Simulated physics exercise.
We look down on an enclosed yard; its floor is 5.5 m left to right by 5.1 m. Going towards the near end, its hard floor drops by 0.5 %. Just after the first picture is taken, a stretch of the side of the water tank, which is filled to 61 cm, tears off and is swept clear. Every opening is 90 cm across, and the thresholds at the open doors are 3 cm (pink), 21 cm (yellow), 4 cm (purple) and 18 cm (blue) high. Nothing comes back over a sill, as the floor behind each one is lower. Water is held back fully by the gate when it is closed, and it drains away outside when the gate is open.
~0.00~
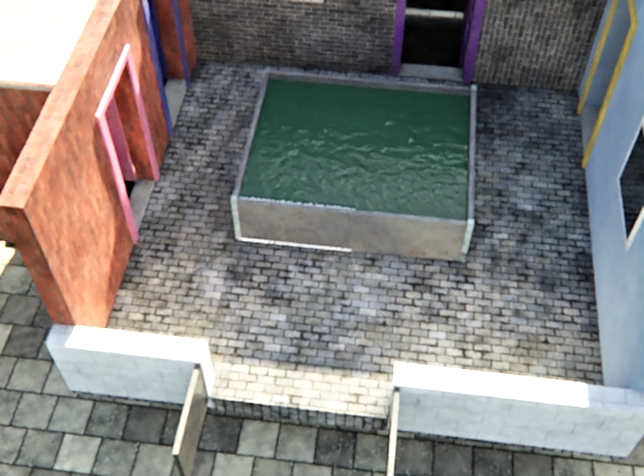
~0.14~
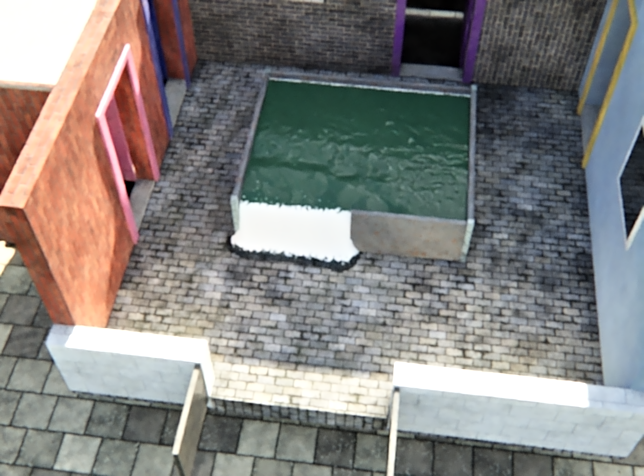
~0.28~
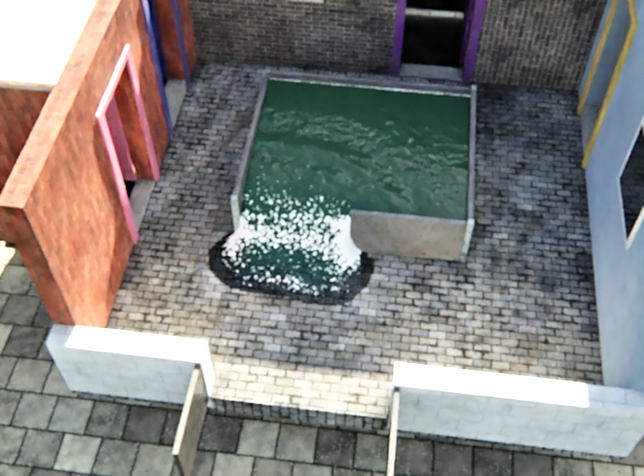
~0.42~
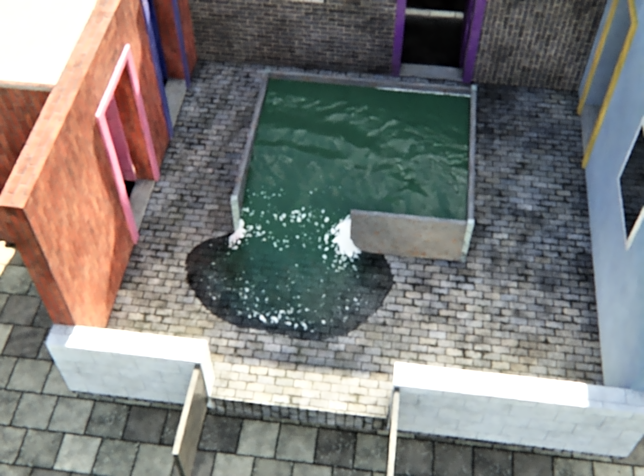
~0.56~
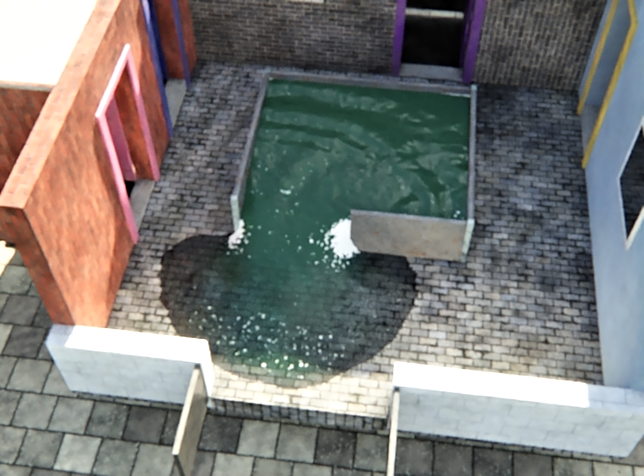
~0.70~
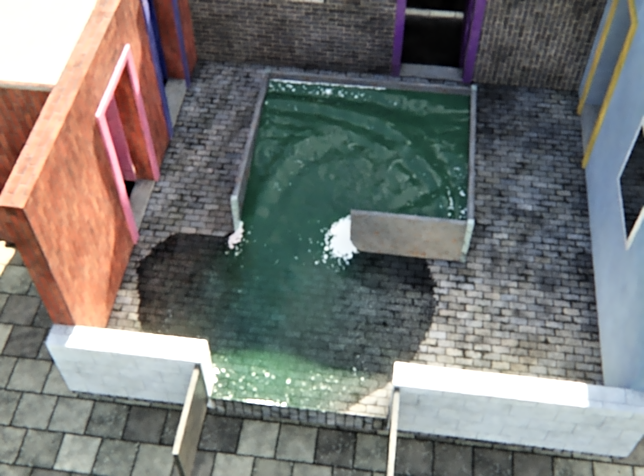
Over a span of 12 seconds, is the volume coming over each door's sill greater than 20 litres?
One by one: Pink door: Beyond the set amount. Yellow door: Short of the set amount. Purple door: Short of the set amount. Blue door: Short of the set amount.
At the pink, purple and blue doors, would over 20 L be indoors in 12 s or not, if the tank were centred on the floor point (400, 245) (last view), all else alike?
Measured against that limit, pink comes out short of it, purple short of it and blue short of it.
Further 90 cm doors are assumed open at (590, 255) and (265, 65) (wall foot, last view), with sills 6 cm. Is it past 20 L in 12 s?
So the first one doesn't reach it, while the second one exceeds it.
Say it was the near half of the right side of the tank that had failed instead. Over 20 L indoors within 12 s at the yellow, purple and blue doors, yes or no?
Then it goes yellow fine, purple too high, blue fine.
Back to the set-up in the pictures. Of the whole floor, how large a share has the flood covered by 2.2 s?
Close to 30 in a hundred.
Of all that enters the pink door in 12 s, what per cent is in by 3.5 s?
I'd say close to 10 percent.
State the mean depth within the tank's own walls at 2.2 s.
Roughly 36 centimetres.
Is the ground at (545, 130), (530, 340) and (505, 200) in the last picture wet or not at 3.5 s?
The first point is not yet hit, the second is awash and the third is not yet hit.
After 1.4 s water covers 30 % of the floor and is deepest (36 cm) near (95, 362); pink door not reached, yellow door not reached, purple door not reached, blue door not reached.
After 2.2 s water covers 30 % of the floor and is deepest (42 cm) near (159, 370); pink door not reached, yellow door not reached, purple door not reached, blue door not reached.
After 3.5 s water covers 50 % of the floor and is deepest (28 cm) near (95, 362); pink door 7 cm at the sill, 6 L in, yellow door not reached, purple door not reached, blue door 3 cm at the sill, 0 L in.
After 7.0 s water covers 75 % of the floor and is deepest (15 cm) near (95, 362); pink door 5 cm at the sill, 26 L in, yellow door not reached, purple door 2 cm at the sill, 0 L in, blue door 10 cm at the sill, 0 L in.
After 12.0 s water covers 95 % of the floor and is deepest (10 cm) near (127, 366); pink door 7 cm at the sill, 54 L in, yellow door 5 cm at the sill, 0 L in, purple door 3 cm at the sill, 0 L in, blue door 8 cm at the sill, 0 L in.
